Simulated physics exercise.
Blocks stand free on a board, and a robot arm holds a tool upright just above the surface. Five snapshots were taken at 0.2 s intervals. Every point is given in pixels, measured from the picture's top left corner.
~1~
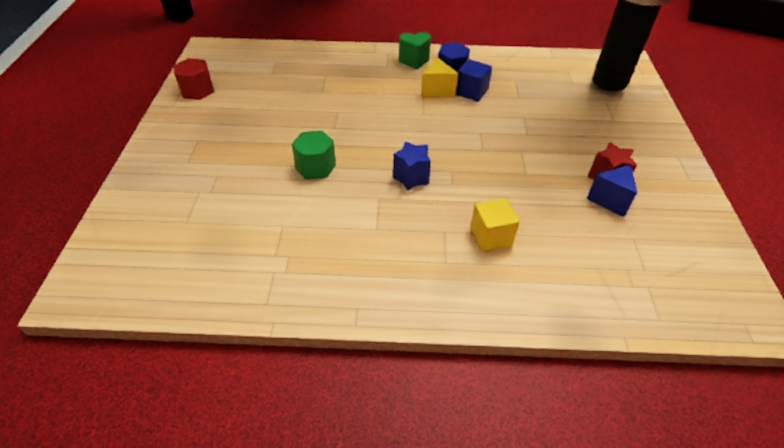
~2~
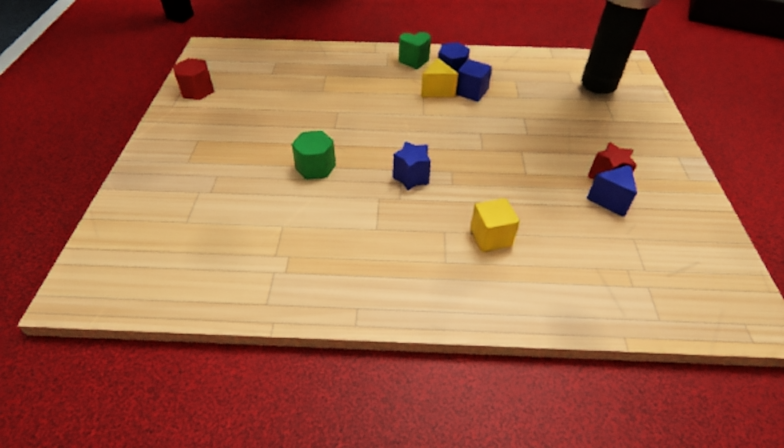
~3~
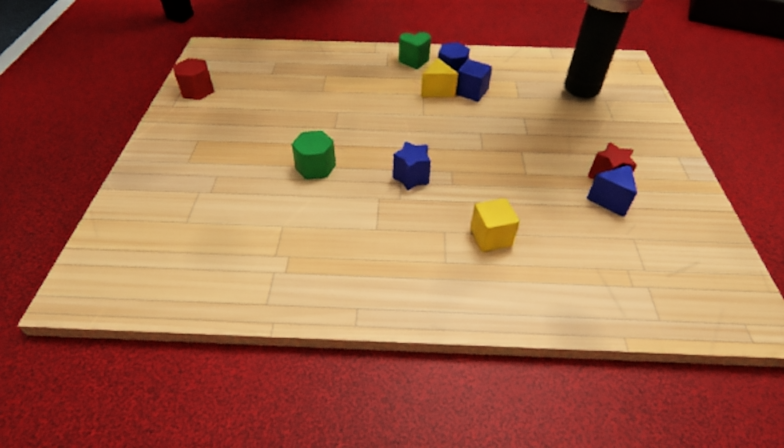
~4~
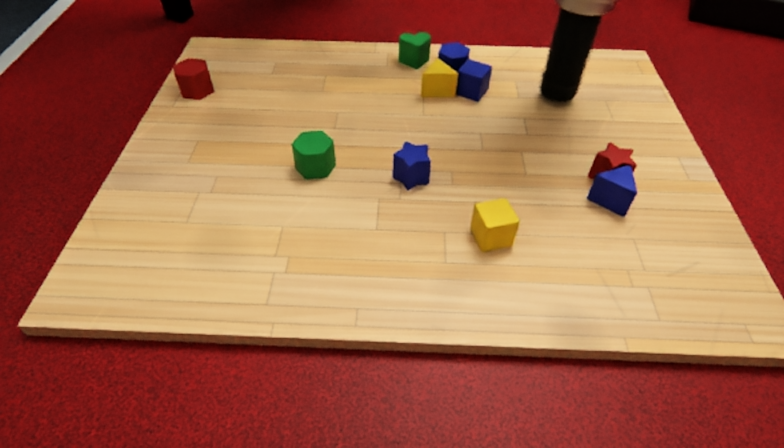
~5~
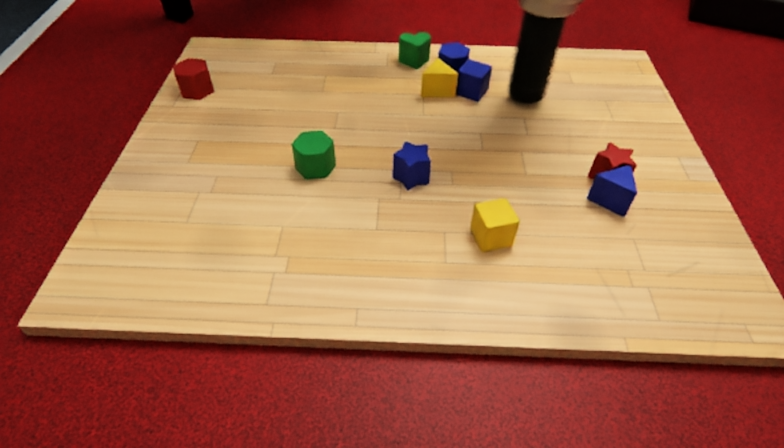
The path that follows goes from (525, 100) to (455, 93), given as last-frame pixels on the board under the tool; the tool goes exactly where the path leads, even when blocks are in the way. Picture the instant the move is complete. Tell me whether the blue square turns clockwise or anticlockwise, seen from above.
Answer: Against the clock.
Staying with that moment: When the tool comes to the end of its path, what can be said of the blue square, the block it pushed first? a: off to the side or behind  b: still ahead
Option b.
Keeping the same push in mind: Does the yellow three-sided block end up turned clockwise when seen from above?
Short answer: Yes.
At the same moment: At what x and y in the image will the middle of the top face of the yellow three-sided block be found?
Its top middle will sit at (401, 67).
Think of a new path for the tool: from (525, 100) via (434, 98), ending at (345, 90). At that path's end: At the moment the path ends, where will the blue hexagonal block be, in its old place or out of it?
In the end it has been moved.
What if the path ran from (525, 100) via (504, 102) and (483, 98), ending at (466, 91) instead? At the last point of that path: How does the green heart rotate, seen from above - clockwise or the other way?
Top view: Counterclockwise.
The first path, step by step. Halfway along, tool at (490, 91); yellow three-sided block at (431, 68), turned 20° clockwise; blue square at (461, 67).
At the end, tool at (456, 87); yellow three-sided block at (401, 67), turned 40° clockwise; blue hexagonal block in place; blue square at (426, 66), turned 25° anticlockwise.
